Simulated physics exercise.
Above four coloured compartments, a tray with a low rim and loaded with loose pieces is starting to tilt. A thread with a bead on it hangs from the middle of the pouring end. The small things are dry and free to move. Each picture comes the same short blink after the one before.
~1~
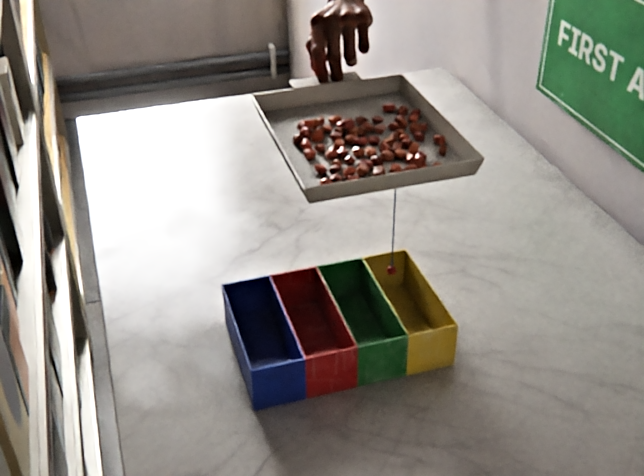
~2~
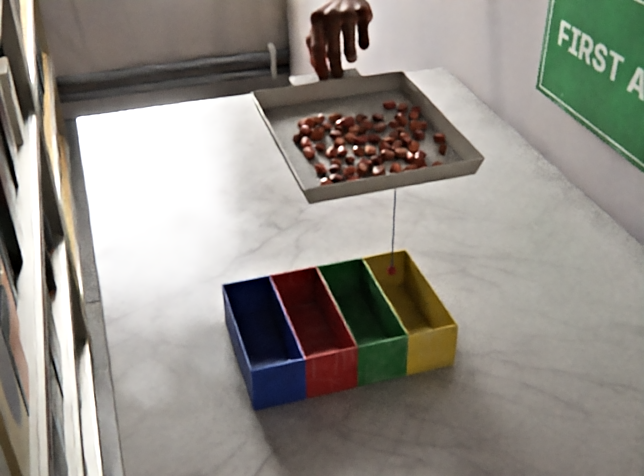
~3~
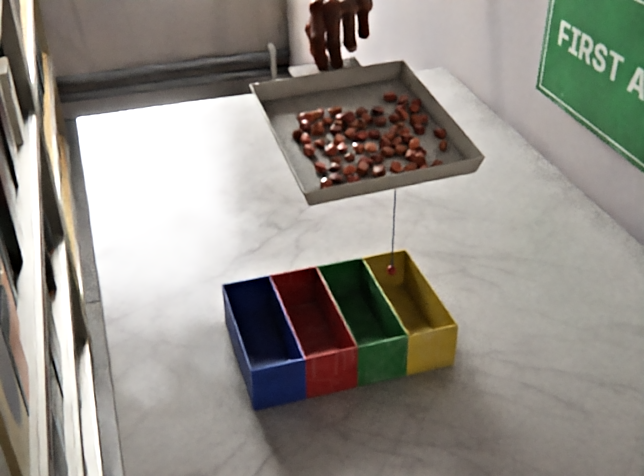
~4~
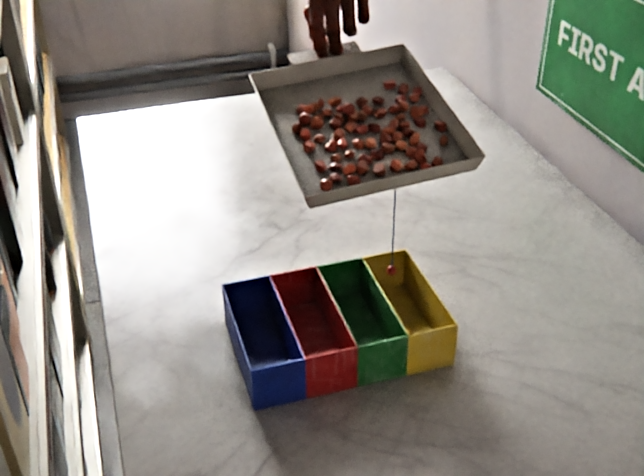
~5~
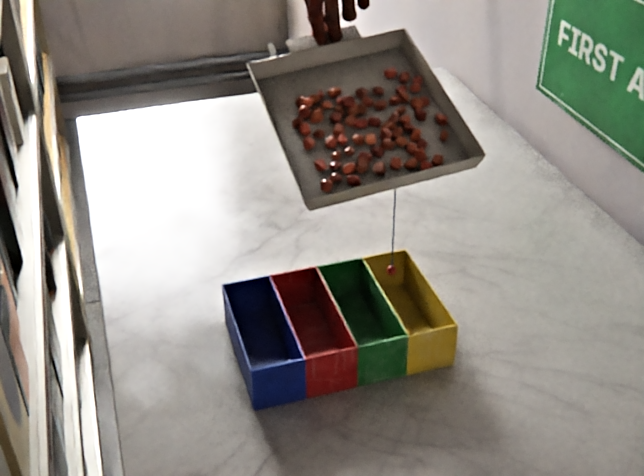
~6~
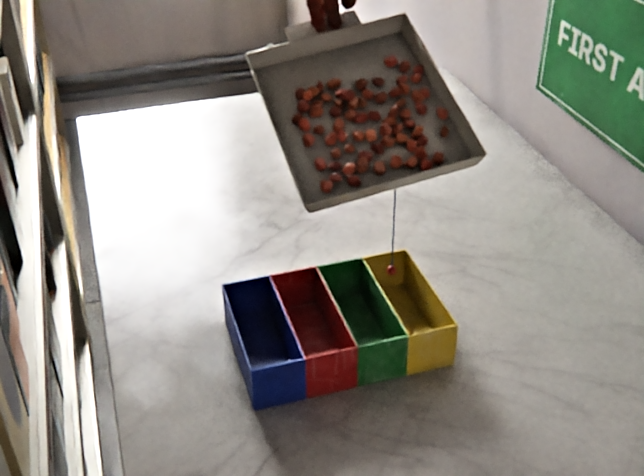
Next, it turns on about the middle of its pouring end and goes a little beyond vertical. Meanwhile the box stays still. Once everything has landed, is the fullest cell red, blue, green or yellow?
It is the red cell.
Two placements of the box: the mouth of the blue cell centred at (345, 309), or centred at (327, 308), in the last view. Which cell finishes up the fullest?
The first placement favours the blue cell, while the second favours the blue cell.
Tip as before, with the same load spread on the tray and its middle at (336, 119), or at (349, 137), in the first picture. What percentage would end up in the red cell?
In order, 60 % then 60 %.
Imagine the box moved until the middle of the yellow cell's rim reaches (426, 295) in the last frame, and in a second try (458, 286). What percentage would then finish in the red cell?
Close to 60 in a hundred, then close to 30 in a hundred.
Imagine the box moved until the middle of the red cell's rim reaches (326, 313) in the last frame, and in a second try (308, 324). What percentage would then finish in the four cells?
The first yields 100 per cent and the second 100 per cent.
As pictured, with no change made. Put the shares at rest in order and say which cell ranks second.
Second best is the cell in green.
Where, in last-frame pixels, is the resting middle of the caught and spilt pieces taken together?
I'd place the middle at about (333, 345).
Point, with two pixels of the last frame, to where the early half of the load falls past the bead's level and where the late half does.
Roughly at (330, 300) first, and then at (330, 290).
Shortly afterwards, tray tipped steeply; the whole lot on the tray.
Next, tray tipped past a quarter turn; near a third on the tray; near a quarter in the red cell; near a quarter in the green cell; a little in the yellow cell; near a quarter falling or outside the box.
Some moments later, tray tipped past a quarter turn; near half in the red cell; near a third in the green cell; a little in the yellow cell; only a few falling or outside the box.
In the end, tray tipped past a quarter turn; near half in the red cell; near a third in the green cell; a little in the yellow cell; none at all in the blue cell; only a few outside the box.
